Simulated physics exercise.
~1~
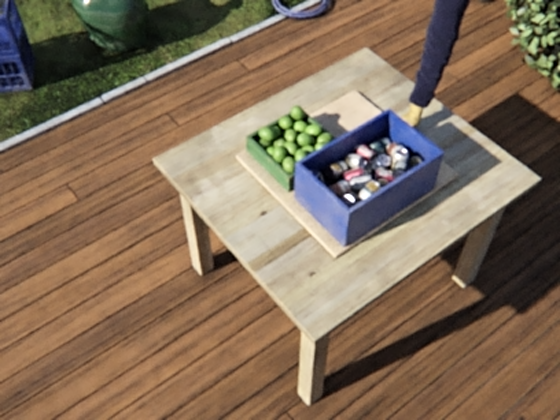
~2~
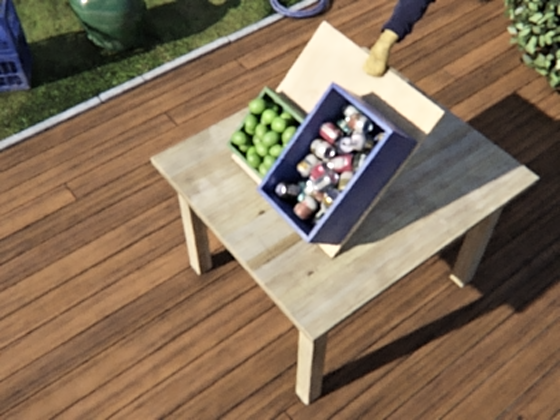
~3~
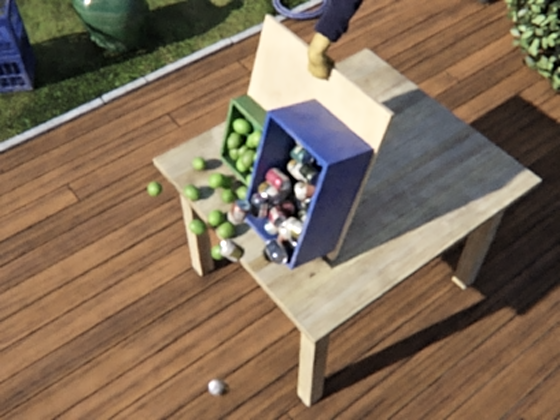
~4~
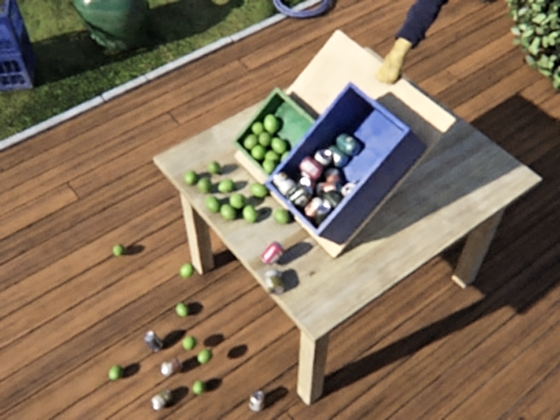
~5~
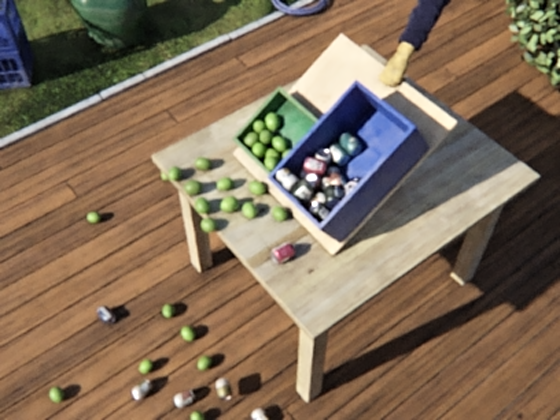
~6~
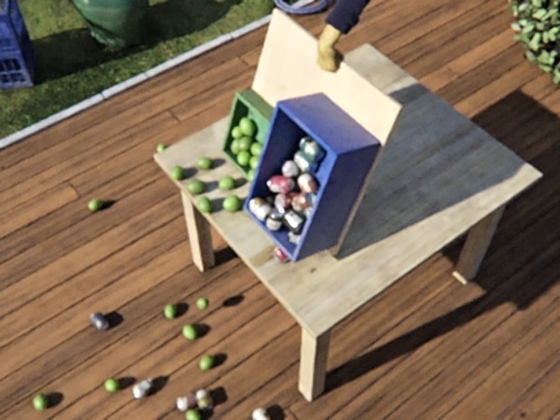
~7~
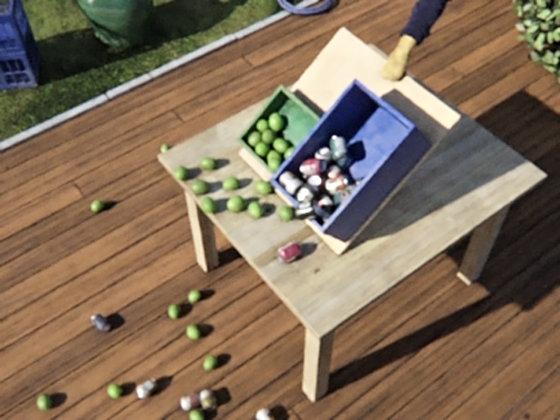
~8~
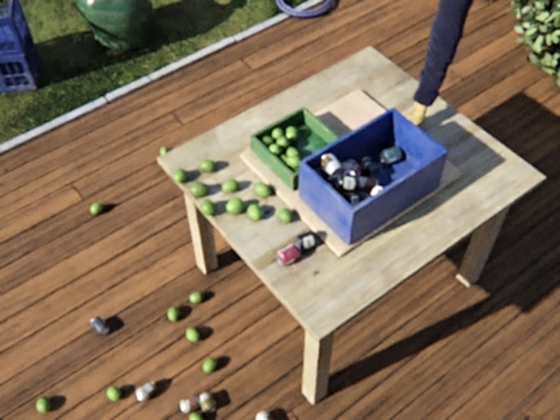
At the start, a green tub of limes and a blue tub of mini cans sit side by side on a board lying flat on a wooden table, with a gloved hand at the board's edge. The hand lifts the board, tipping both tubs steeply to the left. Limes and some cans tumble onto the table and down to the deck. The board is lowered partway, then raised steeply again, with little more falling. Finally it is let down flat, leaving most cans in the blue tub, fewer limes in the green one, and the rest scattered over table and deck.
